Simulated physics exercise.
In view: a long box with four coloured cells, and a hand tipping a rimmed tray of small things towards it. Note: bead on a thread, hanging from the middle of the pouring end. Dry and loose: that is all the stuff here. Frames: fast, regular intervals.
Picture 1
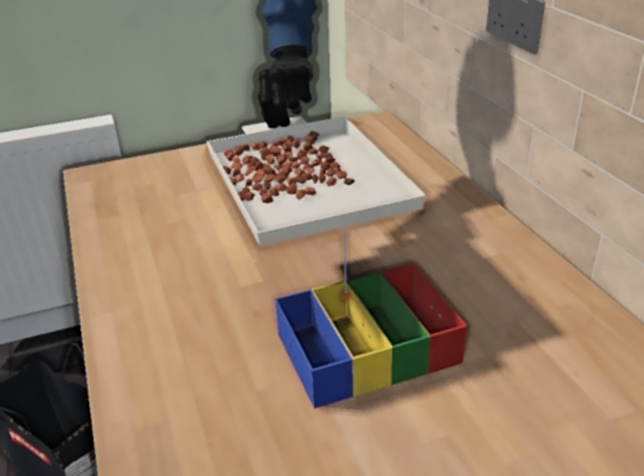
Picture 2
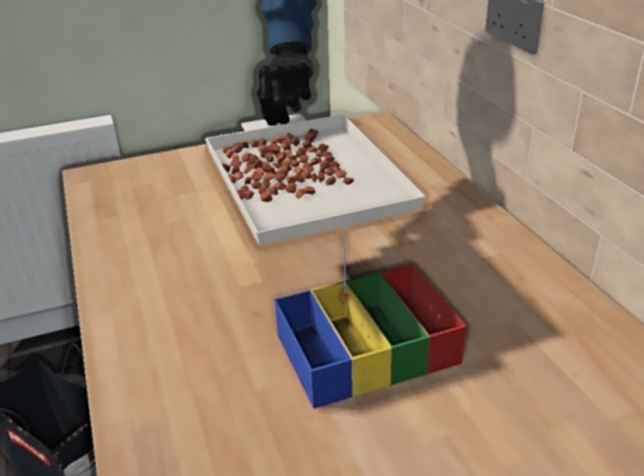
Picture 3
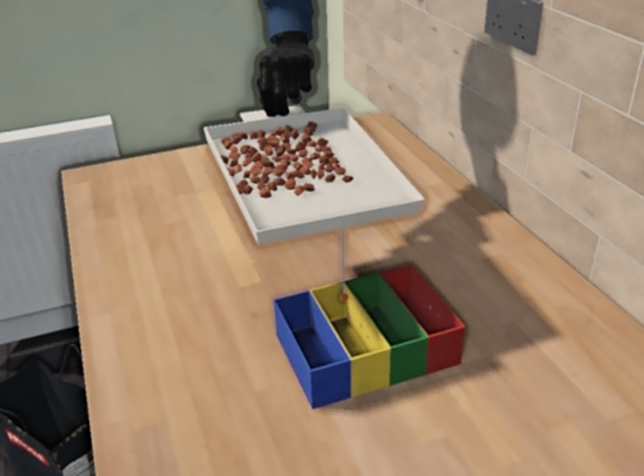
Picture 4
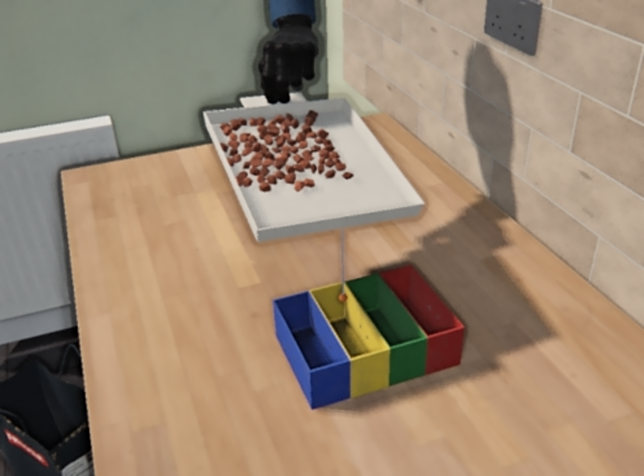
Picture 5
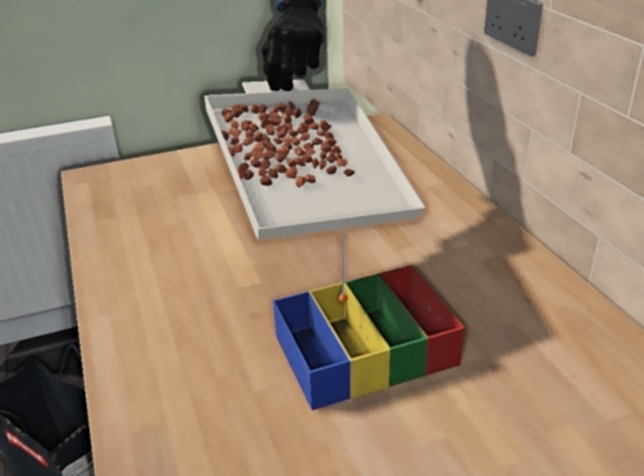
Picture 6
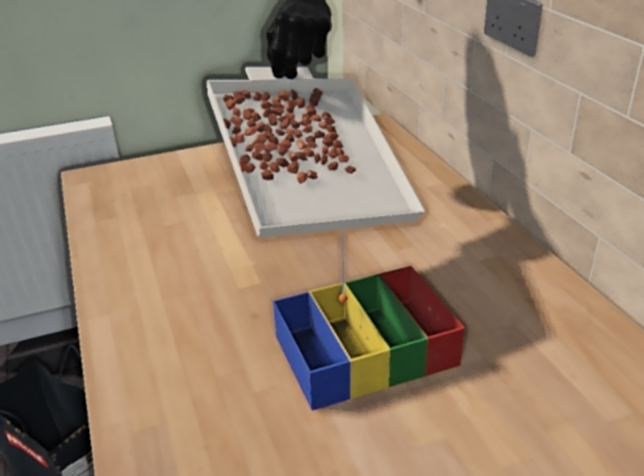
On a wooden worktop beside a tiled wall, a white tray of reddish-brown bits sits level behind a box with blue, yellow, green and red cells. A dark-gloved hand then steadily raises the tray's far end, and the near edge slants slightly lower at the right while the bits stay bunched together.
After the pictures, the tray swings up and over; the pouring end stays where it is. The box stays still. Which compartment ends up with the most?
The red one.
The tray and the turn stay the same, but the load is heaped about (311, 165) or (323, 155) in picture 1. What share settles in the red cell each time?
60 per cent for the first try, 60 per cent for the second.
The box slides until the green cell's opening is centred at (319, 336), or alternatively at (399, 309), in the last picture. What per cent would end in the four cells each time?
You'd see around 0 per cent and then around 90 per cent.
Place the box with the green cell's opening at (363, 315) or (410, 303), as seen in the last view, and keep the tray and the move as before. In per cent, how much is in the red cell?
It comes to roughly 50 per cent in one try and roughly 20 per cent in the next.
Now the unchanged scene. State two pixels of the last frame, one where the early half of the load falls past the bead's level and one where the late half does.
First part (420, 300), rest (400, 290).
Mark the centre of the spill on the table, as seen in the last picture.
Around (504, 357).
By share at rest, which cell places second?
That's the green one.
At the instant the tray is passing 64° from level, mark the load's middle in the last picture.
Near (380, 204).
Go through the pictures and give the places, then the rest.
In the first frame, corners of the pouring end near (259, 231) and (422, 194), level; middle of the load near (287, 165), bits of crushed brick; bead on its thread near (346, 296); blue cell near (333, 380); yellow cell near (372, 368); green cell near (410, 357); red cell near (447, 346).
In the second frame, corners of the pouring end near (259, 231) and (421, 195), level; middle of the load near (287, 164).
In the third frame, corners of the pouring end near (258, 229) and (421, 198), tipped barely, lowest at the right corner; middle of the load near (286, 158).
In the fourth frame, corners of the pouring end near (259, 228) and (421, 202), tipped a little, lowest at the right corner; middle of the load near (286, 149).
In the fifth frame, corners of the pouring end near (260, 227) and (421, 206), tipped clearly, lowest at the right corner; middle of the load near (288, 140).
In the sixth frame, corners of the pouring end near (262, 225) and (422, 210), tipped clearly, lowest at the right corner; middle of the load near (290, 133); blue cell near (330, 382); yellow cell near (370, 370); green cell near (408, 359); red cell near (444, 348).
Shortly afterwards, tray tipped steeply; all but a few on the tray; only a few falling or outside the box.
Next, tray tipped past a quarter turn; near a third on the tray; near a quarter in the red cell; a little in the green cell; only a few in the yellow cell; near a quarter falling or outside the box.
Some moments later, tray tipped past a quarter turn; near half in the red cell; near a quarter in the green cell; a little in the yellow cell; a little falling or outside the box.
In the end, tray tipped past a quarter turn; near half in the red cell; near a quarter in the green cell; a little in the yellow cell; none at all in the blue cell; a little outside the box.
